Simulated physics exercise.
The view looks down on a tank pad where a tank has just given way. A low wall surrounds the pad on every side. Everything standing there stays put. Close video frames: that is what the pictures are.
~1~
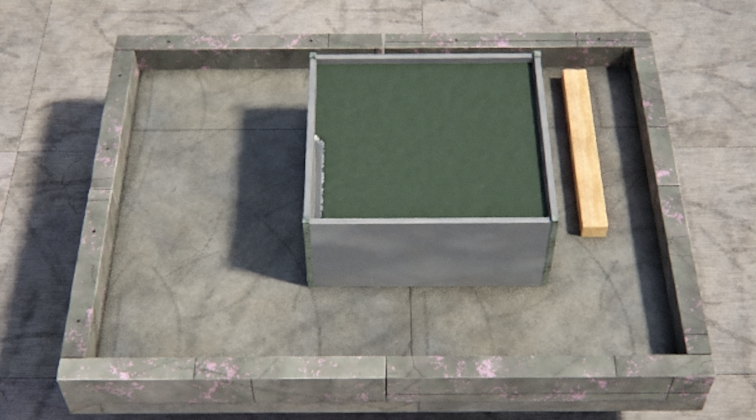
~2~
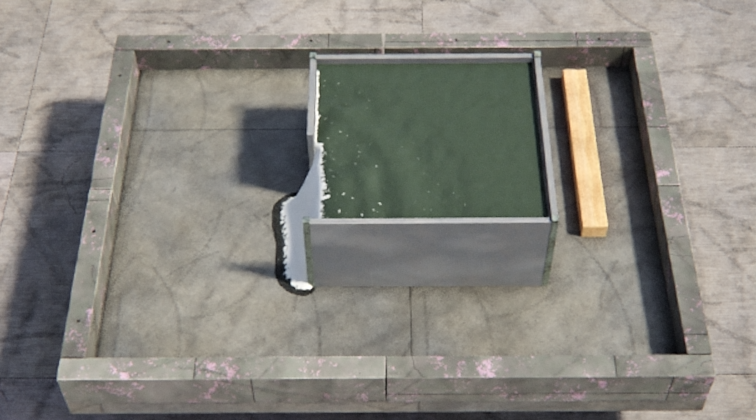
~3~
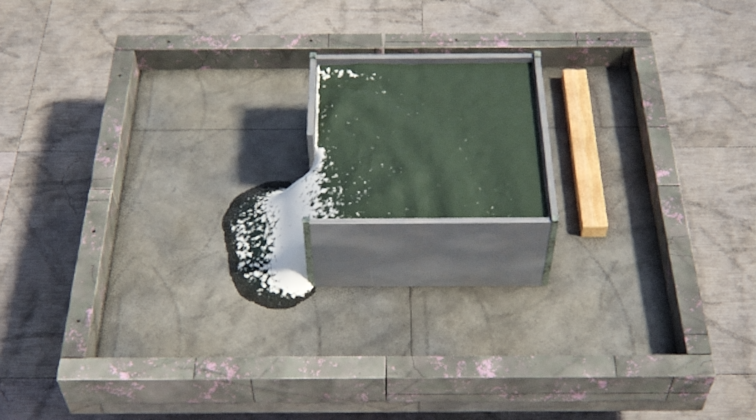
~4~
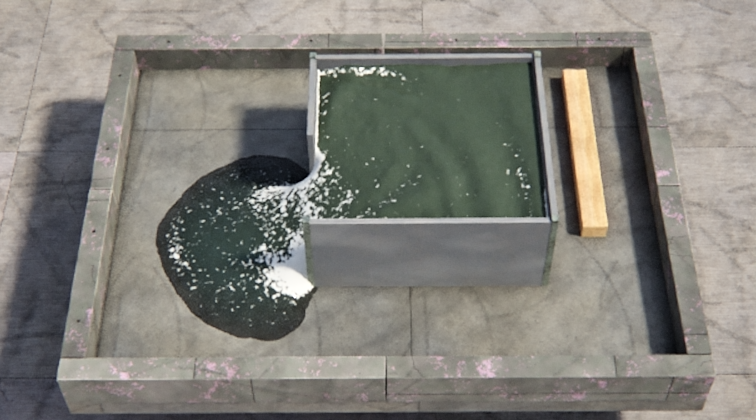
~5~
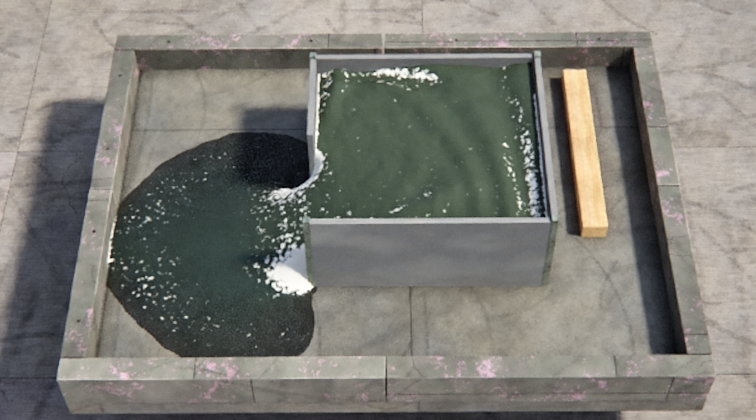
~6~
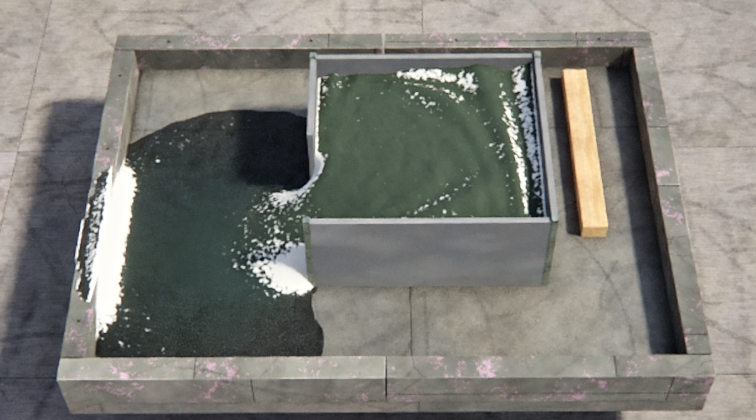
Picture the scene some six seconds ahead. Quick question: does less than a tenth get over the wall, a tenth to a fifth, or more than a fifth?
The spill-over comes to ten to twenty percent.
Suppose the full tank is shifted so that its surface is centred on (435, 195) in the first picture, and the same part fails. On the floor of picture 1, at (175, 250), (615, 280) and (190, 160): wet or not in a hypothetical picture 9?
Gets wet, stays dry, gets wet.
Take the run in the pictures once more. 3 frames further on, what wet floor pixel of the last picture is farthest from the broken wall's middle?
Farthest reach: (141, 72).
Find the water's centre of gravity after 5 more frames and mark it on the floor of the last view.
The water's centre sits above (345, 216).
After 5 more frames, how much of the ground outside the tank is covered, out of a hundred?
My guess is around 40 in a hundred.
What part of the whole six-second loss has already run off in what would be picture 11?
My guess would be around 15 percent.
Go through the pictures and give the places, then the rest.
The open tank at (427, 139) is whole and still, in the first frame.
The front is at (301, 289), out from the gap at (315, 220), in the second frame.
Water pours out at (315, 222) and has run to (241, 204), in the third frame.
The front is at (170, 222), out from the gap at (315, 223), in the fourth frame.
The front is at (109, 275), out from the gap at (315, 224), in the fifth frame.
The front is at (98, 347), out from the gap at (315, 223), in the sixth frame.
A moment on, water covers 35 % of the floor; the low wall has let 0 % over.
Next, water covers 35 % of the floor; the low wall has let 2 % over.
Then, water covers 50 % of the floor; the low wall has let 9 % over.
Later, water covers 75 % of the floor; the low wall has let 12 % over.
In the end, water covers 80 % of the floor; the low wall has let 12 % over.
